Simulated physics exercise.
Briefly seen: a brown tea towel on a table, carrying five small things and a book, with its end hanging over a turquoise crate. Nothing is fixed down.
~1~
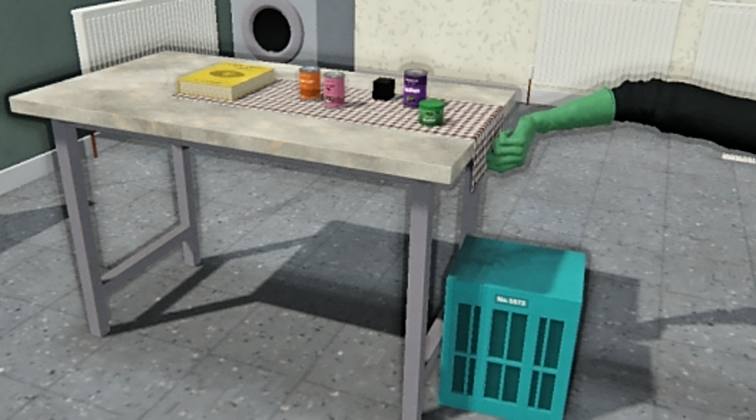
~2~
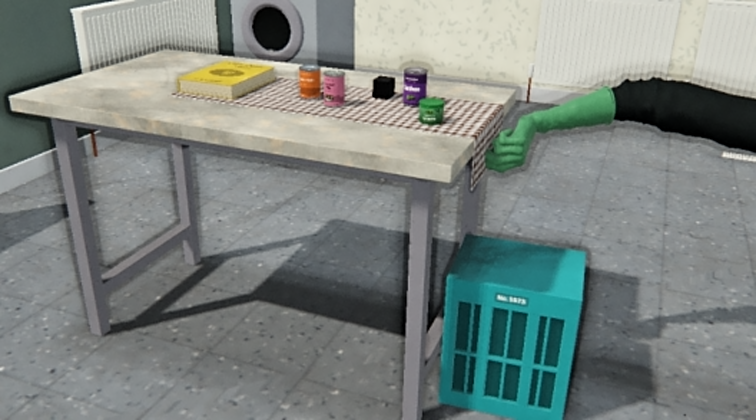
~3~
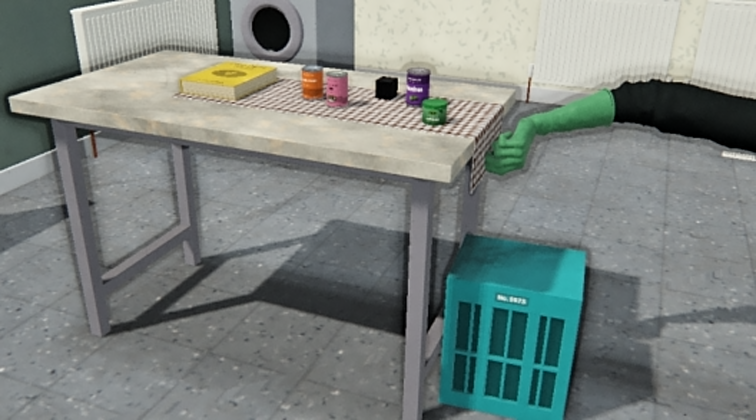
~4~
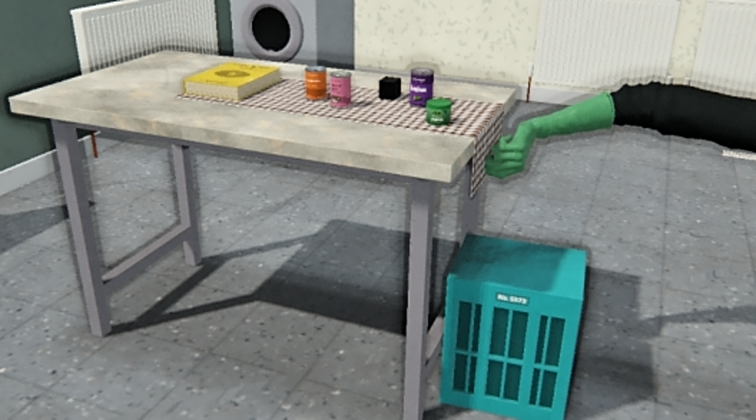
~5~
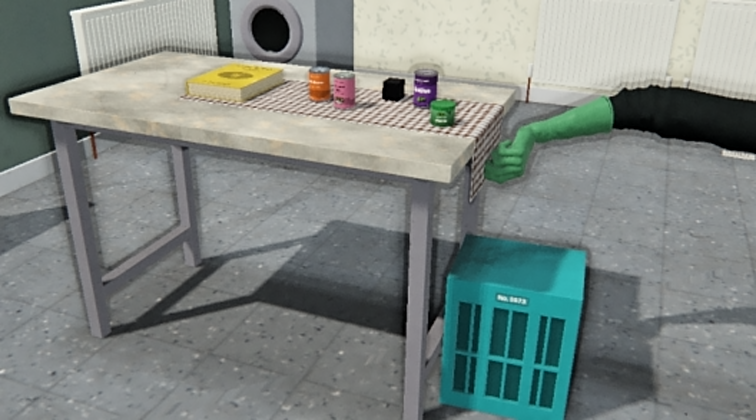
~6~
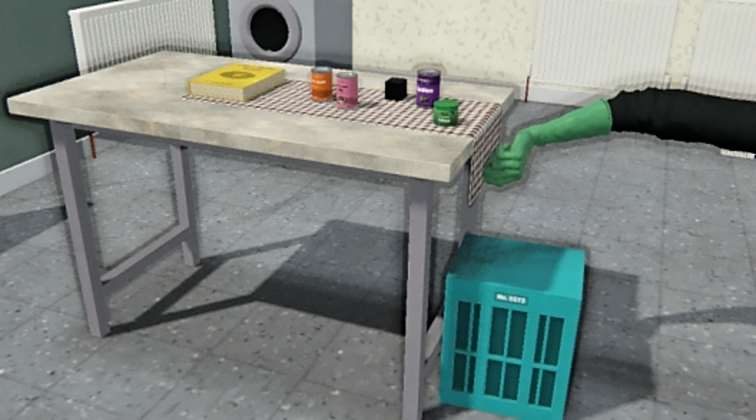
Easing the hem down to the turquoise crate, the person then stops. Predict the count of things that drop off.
Two leave.
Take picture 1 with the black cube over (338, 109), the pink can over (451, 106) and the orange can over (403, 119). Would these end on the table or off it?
Note: Black cube kept on top; pink can lost; orange can lost.
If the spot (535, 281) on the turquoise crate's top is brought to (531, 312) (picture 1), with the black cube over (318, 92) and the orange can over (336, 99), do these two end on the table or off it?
The black cube does not fall; the orange can does not fall.
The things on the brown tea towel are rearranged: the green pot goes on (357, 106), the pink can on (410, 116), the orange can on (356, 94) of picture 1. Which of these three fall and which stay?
As for the green pot, it stays aboard; the pink can goes off; the orange can stays aboard.
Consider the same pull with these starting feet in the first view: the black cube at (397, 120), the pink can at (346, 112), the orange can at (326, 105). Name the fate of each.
Here's the result: The black cube leaves the top, the pink can remains in place and the orange can remains in place.
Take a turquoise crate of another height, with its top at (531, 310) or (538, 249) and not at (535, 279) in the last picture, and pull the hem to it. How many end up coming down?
Counting them gives 3 and 1.
Soon after, hem near (482, 230); green pot gone.
Then, hem on the crate; green pot and purple can gone.
At rest, hem on the crate; green pot and purple can gone. It carries off two.
